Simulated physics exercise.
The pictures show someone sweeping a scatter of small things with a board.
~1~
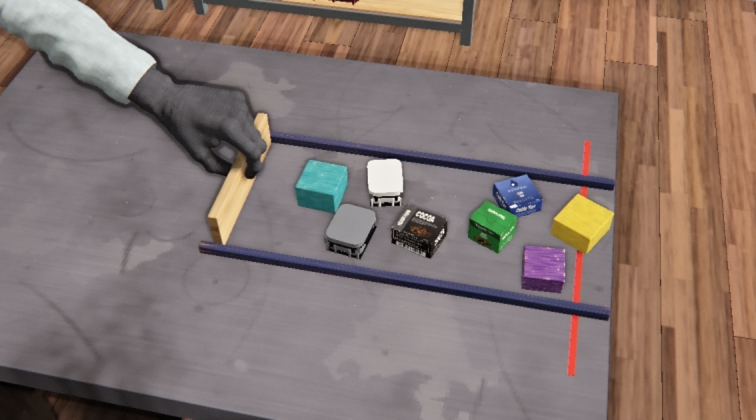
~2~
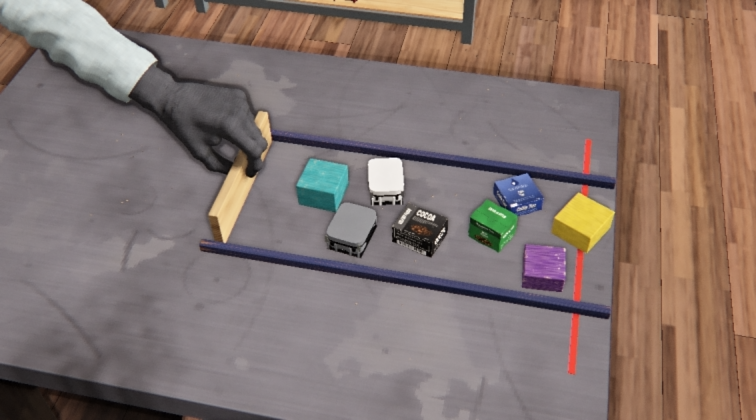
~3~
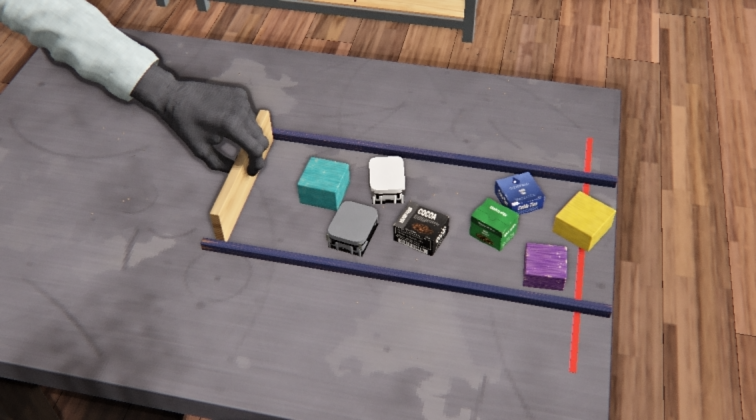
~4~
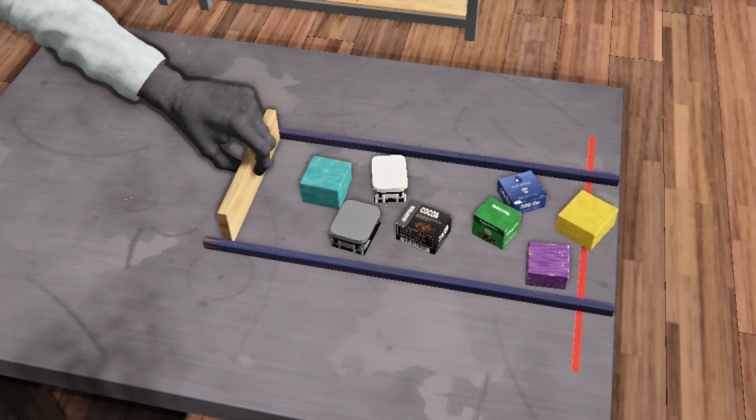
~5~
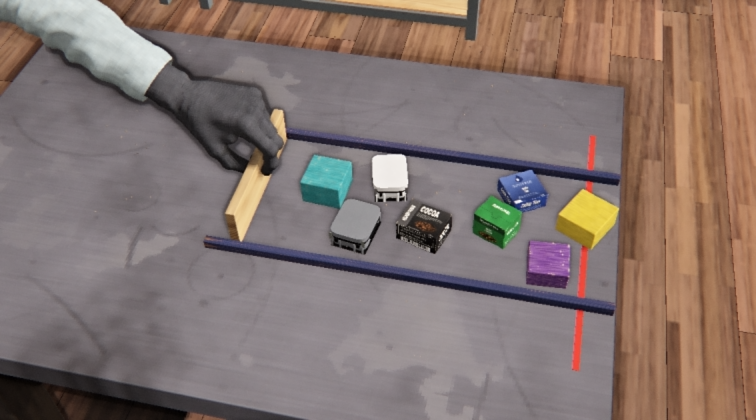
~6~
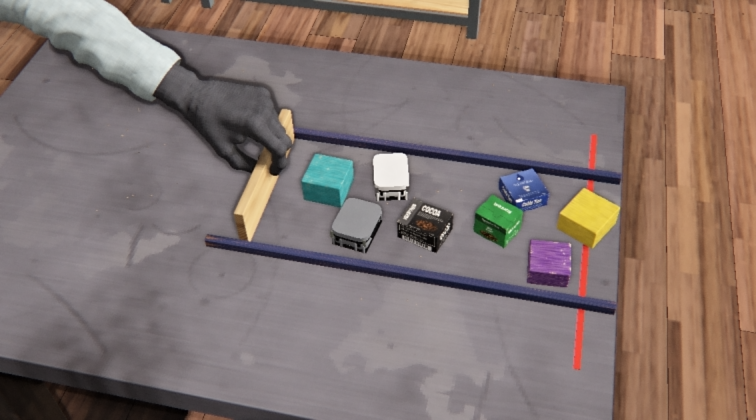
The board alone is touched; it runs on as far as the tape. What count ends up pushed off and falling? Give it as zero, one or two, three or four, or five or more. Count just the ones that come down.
The count that falls is five or more.
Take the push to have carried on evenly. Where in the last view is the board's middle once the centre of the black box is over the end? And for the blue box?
About (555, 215), and about (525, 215) for the other.
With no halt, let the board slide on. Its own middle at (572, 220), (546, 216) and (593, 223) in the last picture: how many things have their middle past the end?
Counts: 6, 4, 6.
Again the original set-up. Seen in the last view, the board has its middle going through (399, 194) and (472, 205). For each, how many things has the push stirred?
First 5, after that 8.
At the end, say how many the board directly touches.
The count in contact is 2.
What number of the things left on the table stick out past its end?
It's 2.
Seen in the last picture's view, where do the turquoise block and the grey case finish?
Final positions - turquoise block around (611, 222), grey case around (606, 265).
Soon after, none off yet; yellow block at rest near (588, 218); purple block at rest near (549, 263); blue box at rest near (524, 191).
Then, none off yet; yellow block moved a little near (608, 217); purple block moved about its own width near (574, 269); blue box moved about its own width near (572, 192).
At rest, the number that fall off is five or more; fallen, white case, black box, green box, blue box, purple block and yellow block.
